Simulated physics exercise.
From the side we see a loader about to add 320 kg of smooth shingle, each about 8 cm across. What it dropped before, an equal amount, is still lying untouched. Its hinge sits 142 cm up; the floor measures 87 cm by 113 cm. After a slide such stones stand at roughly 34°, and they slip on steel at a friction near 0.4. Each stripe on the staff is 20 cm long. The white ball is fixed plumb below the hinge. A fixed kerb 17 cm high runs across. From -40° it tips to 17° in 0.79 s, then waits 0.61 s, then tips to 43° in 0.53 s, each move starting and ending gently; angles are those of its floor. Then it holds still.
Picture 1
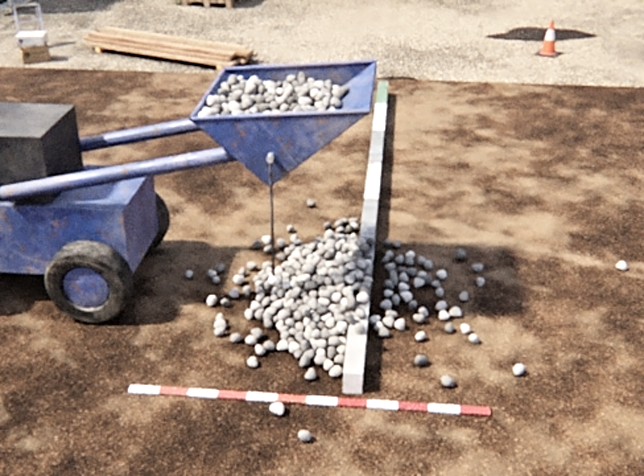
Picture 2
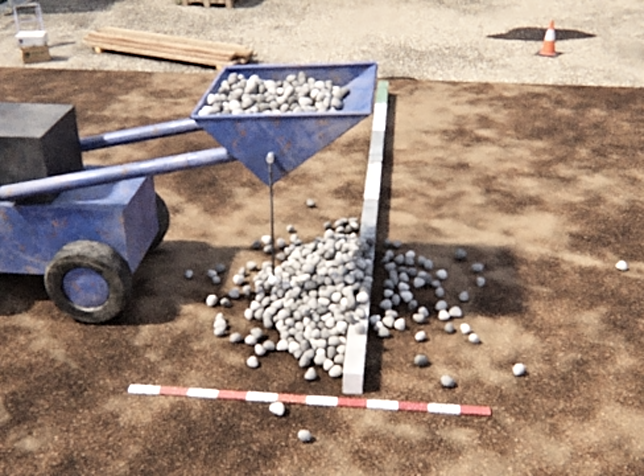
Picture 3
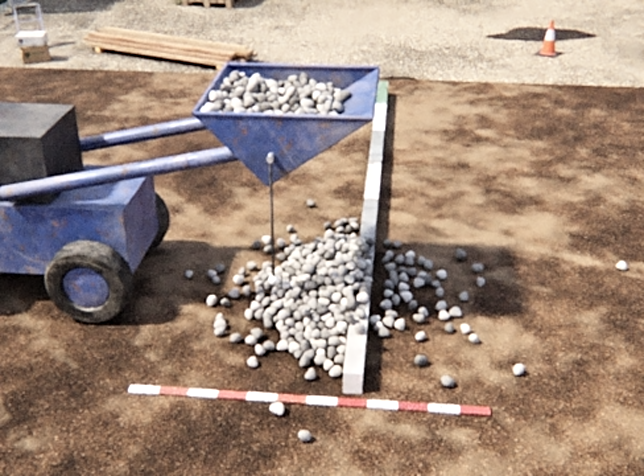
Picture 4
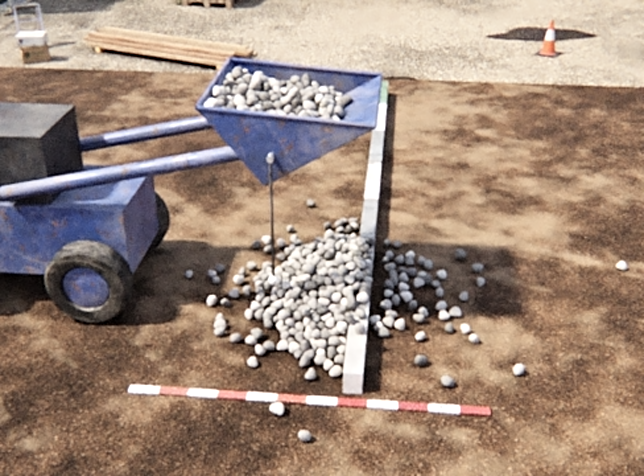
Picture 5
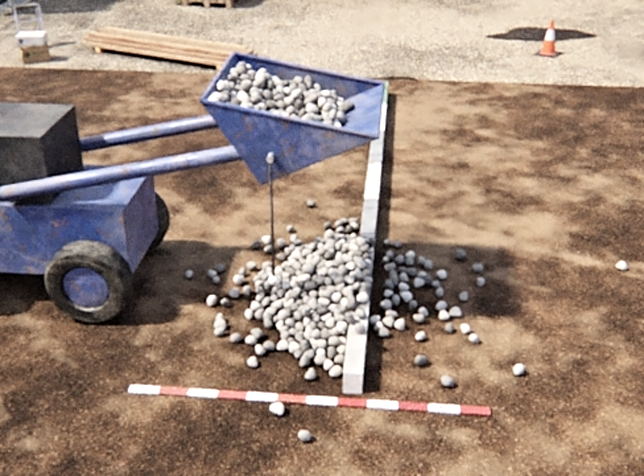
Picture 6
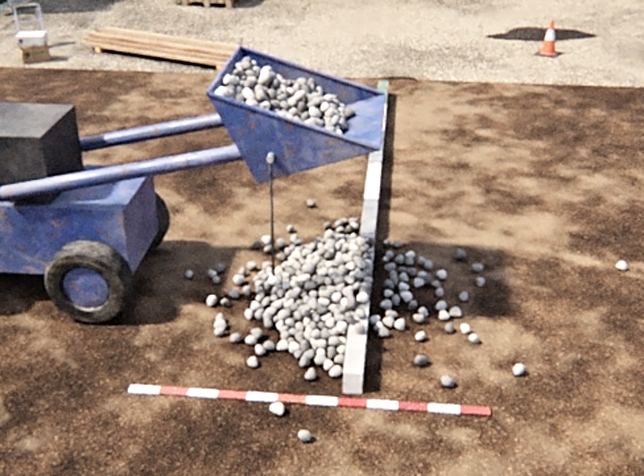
A blue loader at the left holds a raised blue bucket of smooth pale stones over brown ground, seen from the side and slightly above in sunlight. Below the bucket, a heap of similar stones lies against a pale kerb, some beyond it, with a red-and-white staff in front and planks and an orange cone behind. The bucket slowly tilts its right edge downward, its stones shifting slightly, while the loader, heap and camera stay still.
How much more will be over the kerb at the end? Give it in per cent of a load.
Roughly 98 per cent of a load more.
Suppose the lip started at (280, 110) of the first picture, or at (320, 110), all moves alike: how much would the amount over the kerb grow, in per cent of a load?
Near 30 per cent from the first place, 65 from the second.
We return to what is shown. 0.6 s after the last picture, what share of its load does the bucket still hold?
Roughly 100 per cent is still inside.
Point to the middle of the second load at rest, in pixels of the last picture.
Around (425, 290).
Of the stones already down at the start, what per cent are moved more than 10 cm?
About 5 per cent.
Then, 0.3 s after the last picture the floor is at 8°; in per cent of one load, 100 in the bucket, 90 on this side of the kerb, 10 over the kerb; the foremost stones are at (496, 298).
Then, 0.6 s after the last picture the floor is at 17°; in per cent of one load, 100 in the bucket, 90 on this side of the kerb, 10 over the kerb; the foremost stones are at (496, 298).
Then, 2.1 s after the last picture the floor is at 43°; in per cent of one load, 0 in the bucket, 92 on this side of the kerb, 108 over the kerb; the foremost stones are at (632, 306).
Then, 4.6 s after the last picture the floor is at 43°; in per cent of one load, 0 in the bucket, 92 on this side of the kerb, 108 over the kerb; the foremost stones are past the picture's edge. Net gain over the kerb, 98.
